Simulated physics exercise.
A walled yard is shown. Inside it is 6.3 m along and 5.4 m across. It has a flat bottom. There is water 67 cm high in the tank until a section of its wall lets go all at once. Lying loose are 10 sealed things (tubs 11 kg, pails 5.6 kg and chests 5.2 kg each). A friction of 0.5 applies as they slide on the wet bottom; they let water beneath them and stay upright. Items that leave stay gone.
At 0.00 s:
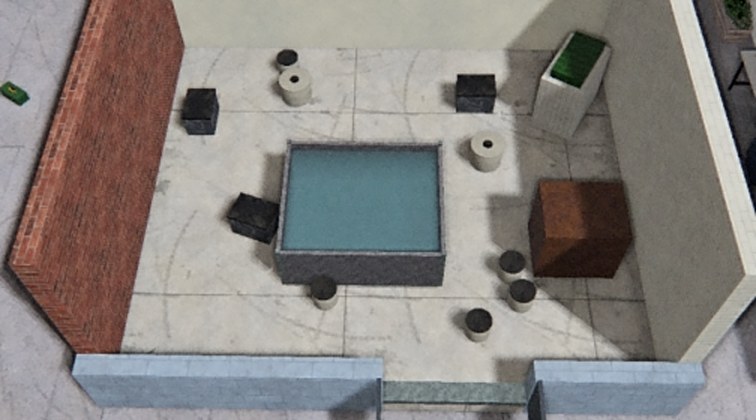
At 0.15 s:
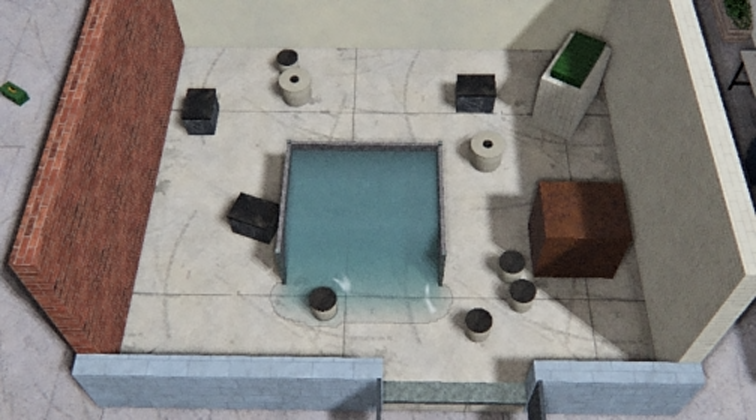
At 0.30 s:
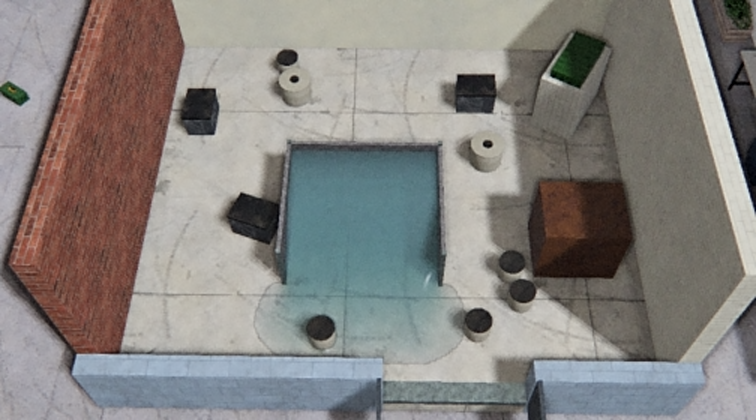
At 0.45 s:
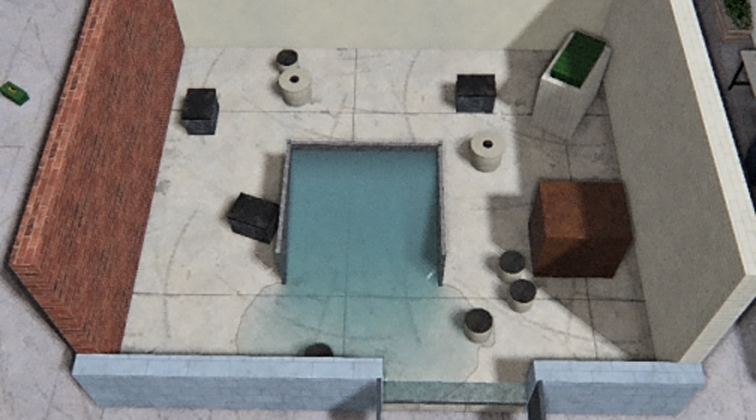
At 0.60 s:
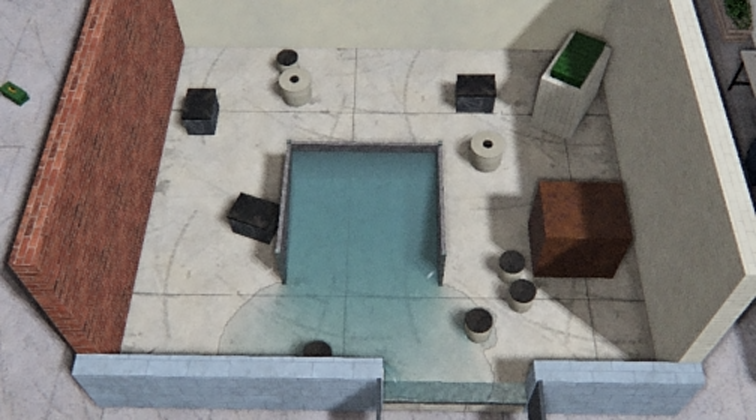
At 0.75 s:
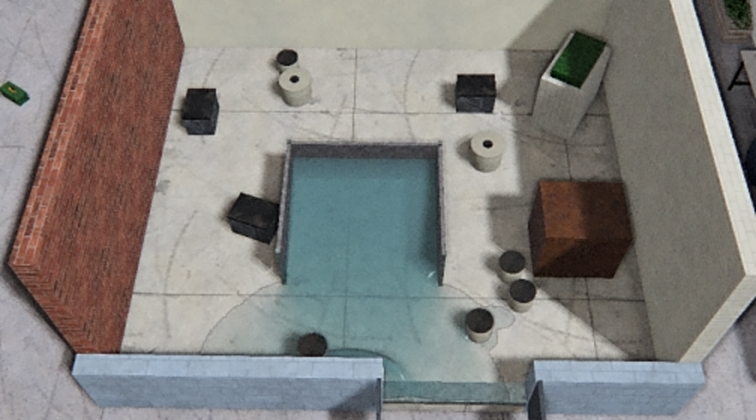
A walled yard with a pale, cracked floor is seen from high above, and the view stays still. A square tank of blue-green water stands in the middle, with dark chests to its left and behind it, a rusty brown block at right, a red brick wall at left, and small pails scattered around. The tank's near side vanishes, water spreads forward across the floor, and one pail slides to the low front wall, then shifts slightly left.
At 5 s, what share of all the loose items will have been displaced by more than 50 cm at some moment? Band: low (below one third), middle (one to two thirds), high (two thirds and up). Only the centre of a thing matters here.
Low.
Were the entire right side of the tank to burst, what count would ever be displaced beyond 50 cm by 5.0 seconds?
The count would be 5.
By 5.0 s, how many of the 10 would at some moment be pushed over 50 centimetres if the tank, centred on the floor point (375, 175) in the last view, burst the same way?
That gives 3 of them.
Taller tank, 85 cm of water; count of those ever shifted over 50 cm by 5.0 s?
Count: 5.
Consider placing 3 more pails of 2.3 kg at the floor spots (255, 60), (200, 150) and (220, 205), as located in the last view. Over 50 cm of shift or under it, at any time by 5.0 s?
The first comes out beyond the limit, the second beyond the limit, the third beyond the limit.
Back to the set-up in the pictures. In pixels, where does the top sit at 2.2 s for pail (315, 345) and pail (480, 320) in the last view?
Near (178, 241) and (522, 332).
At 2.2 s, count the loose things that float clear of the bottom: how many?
It comes to 0.
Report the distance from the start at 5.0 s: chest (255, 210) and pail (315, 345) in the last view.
First: 30 cm. Second: 250 cm.
After 1.1 s 1 of 10 are over 50 cm from their spots; 1 afloat.
After 2.2 s 2 of 10 are over 50 cm from their spots; 0 afloat.
After 3.5 s 3 of 10 are over 50 cm from their spots; 1 afloat.
After 5.0 s 3 of 10 are over 50 cm from their spots, and 3 have been at some point; 3 afloat.
